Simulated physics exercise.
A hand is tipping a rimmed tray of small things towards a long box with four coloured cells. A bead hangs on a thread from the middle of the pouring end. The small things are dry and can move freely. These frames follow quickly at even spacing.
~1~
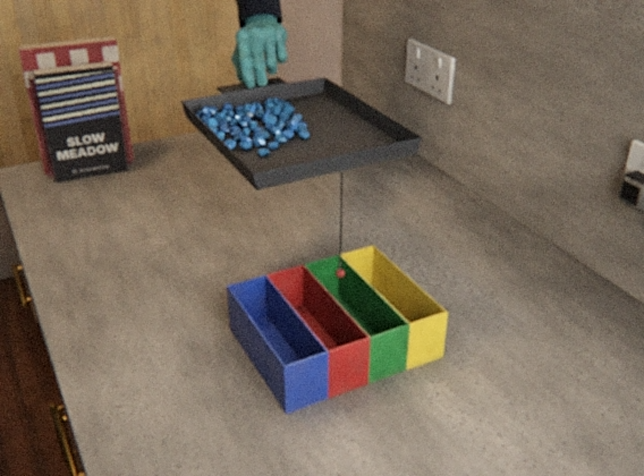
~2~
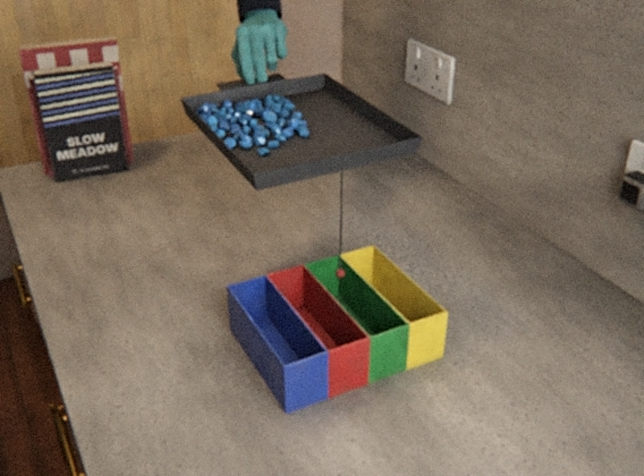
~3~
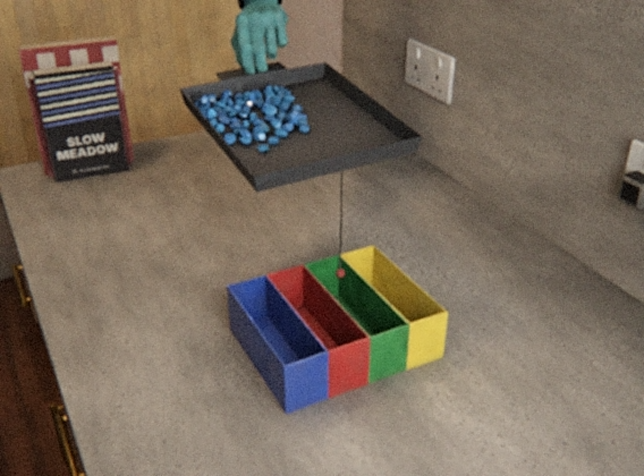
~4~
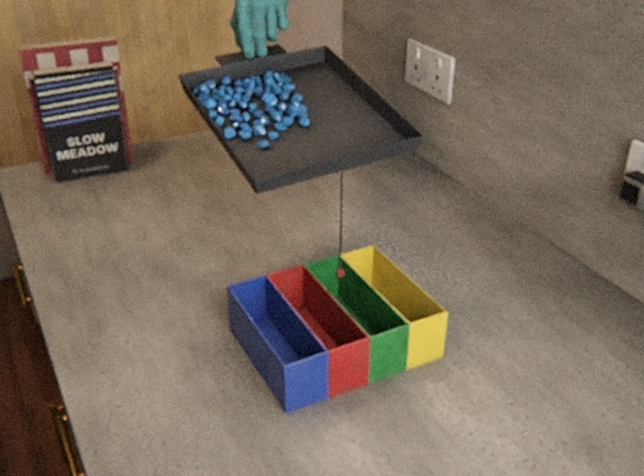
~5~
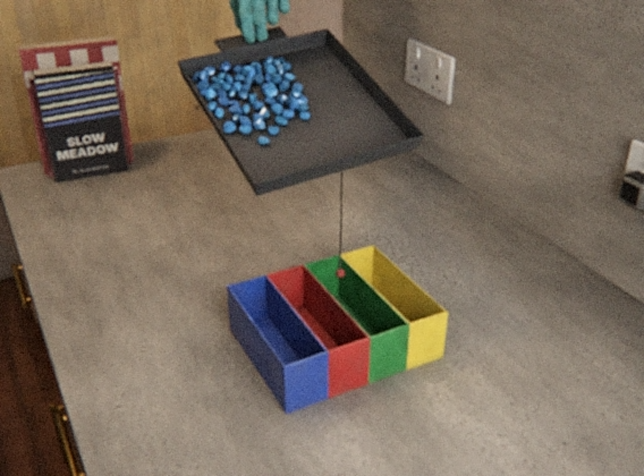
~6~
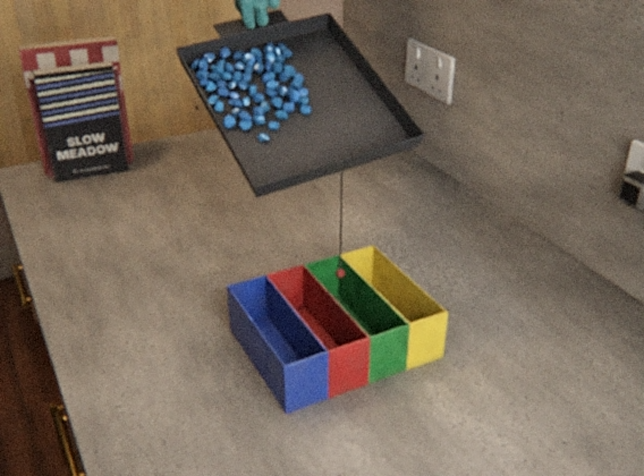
In the video, a gloved-looking green hand raises the back of a dark tray of small blue stones above a box with blue, red, green and yellow cells; the tray tilts gradually, its front left corner lowest, while the box stays still.
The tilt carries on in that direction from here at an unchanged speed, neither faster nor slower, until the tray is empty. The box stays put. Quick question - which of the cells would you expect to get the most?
I would expect the blue cell to get the most.
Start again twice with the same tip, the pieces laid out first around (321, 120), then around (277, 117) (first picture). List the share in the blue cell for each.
Around 30 percent the first time and around 50 percent the second time.
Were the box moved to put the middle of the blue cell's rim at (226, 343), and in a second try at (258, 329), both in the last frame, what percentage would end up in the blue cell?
First some 0, then 30 per cent.
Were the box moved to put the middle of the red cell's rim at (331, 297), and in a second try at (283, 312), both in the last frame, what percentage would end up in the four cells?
It would be roughly 60 per cent in the first placement and roughly 90 per cent in the second.
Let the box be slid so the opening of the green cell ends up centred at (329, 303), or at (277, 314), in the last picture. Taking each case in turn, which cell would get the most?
The first placement favours that red cell, while the second favours green.
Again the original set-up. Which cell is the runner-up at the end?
That's that red cell.
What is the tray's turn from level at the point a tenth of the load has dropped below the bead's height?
I'd put it at about 80 degrees.
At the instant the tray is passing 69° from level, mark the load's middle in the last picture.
The load is centred near (283, 179).
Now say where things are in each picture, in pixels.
In the first picture, corners of the pouring end (256, 171) and (417, 137), level; middle of the load (247, 120), aquarium stones; bead on its thread (340, 273); blue cell (307, 378); red cell (349, 363); green cell (389, 350); yellow cell (427, 336).
In the second picture, corners of the pouring end (256, 172) and (417, 137), level; middle of the load (247, 117).
In the third picture, corners of the pouring end (256, 174) and (418, 136), tipped barely, lowest at the left corner; middle of the load (246, 110).
In the fourth picture, corners of the pouring end (257, 177) and (419, 135), tipped a little, lowest at the left corner; middle of the load (246, 99).
In the fifth picture, corners of the pouring end (257, 181) and (420, 134), tipped clearly, lowest at the left corner; middle of the load (246, 88).
In the sixth picture, corners of the pouring end (257, 184) and (420, 134), tipped clearly, lowest at the left corner; middle of the load (246, 78); blue cell (307, 378); red cell (349, 363); green cell (389, 350); yellow cell (427, 336).
Just after the last frame, tray tipped steeply; the larger part on the tray; roughly a quarter falling or outside the box.
A moment on, tray tipped past a quarter turn; roughly a quarter on the tray; roughly a third in the blue cell; roughly a quarter in the red cell; just a few in the green cell; roughly a quarter falling or outside the box.
Further on, tray tipped past a quarter turn; roughly half in the blue cell; roughly a quarter in the red cell; just a few in the green cell; just a few in the yellow cell; about a tenth falling or outside the box.
When it is over, tray tipped past a quarter turn; roughly half in the blue cell; roughly a quarter in the red cell; just a few in the green cell; just a few in the yellow cell; about a tenth outside the box.
